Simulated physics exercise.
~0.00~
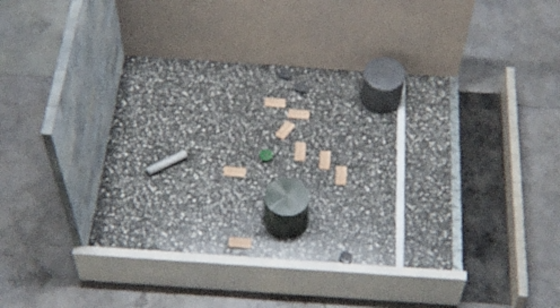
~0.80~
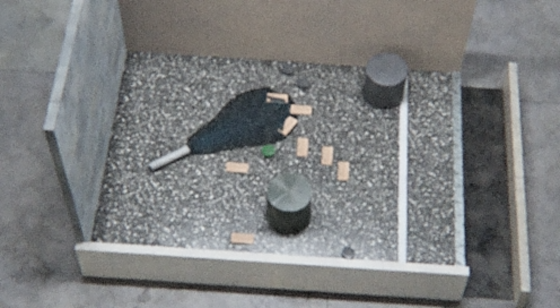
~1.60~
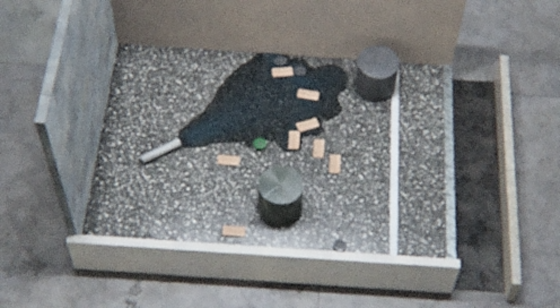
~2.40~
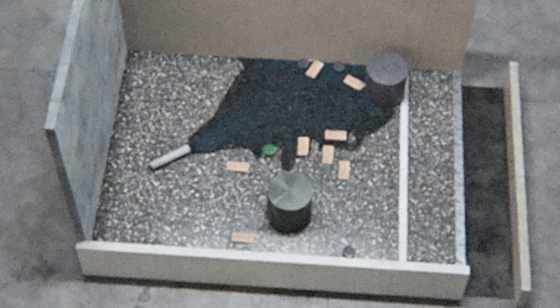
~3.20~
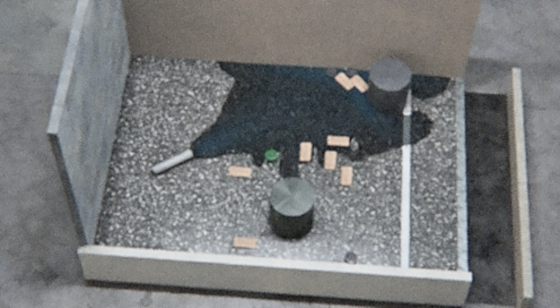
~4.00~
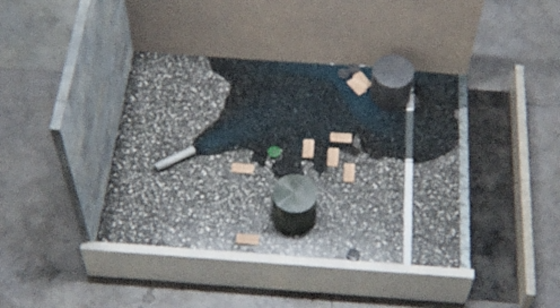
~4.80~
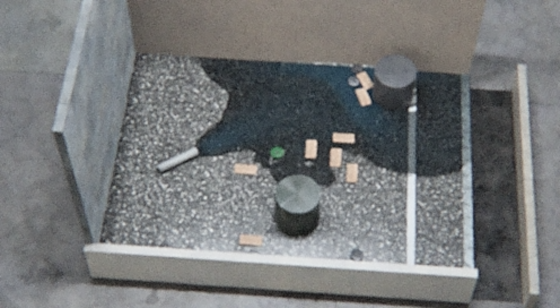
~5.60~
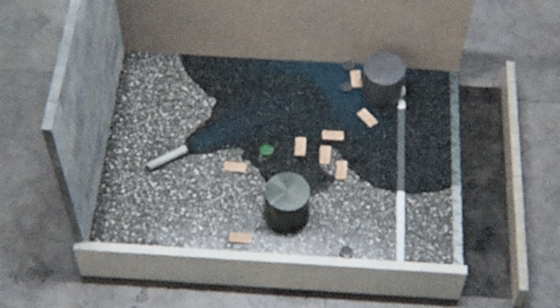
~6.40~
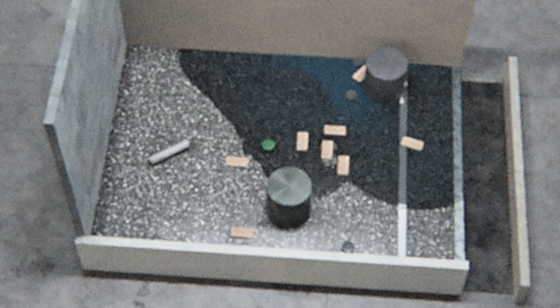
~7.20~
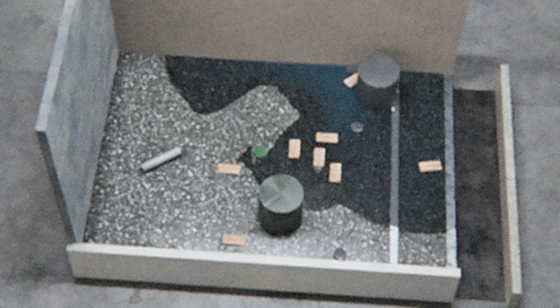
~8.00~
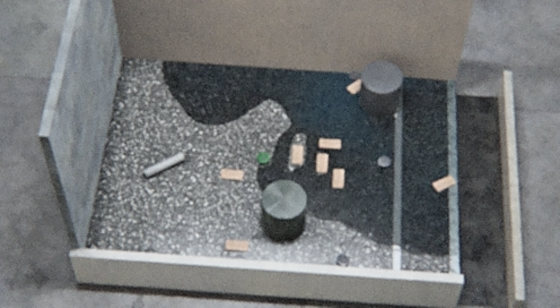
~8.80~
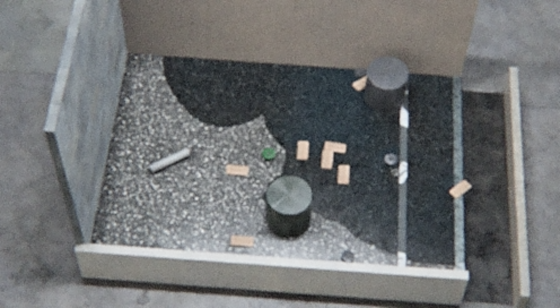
In the walled bay, dark water spreads rightward from a pipe, carrying several pale boards along.
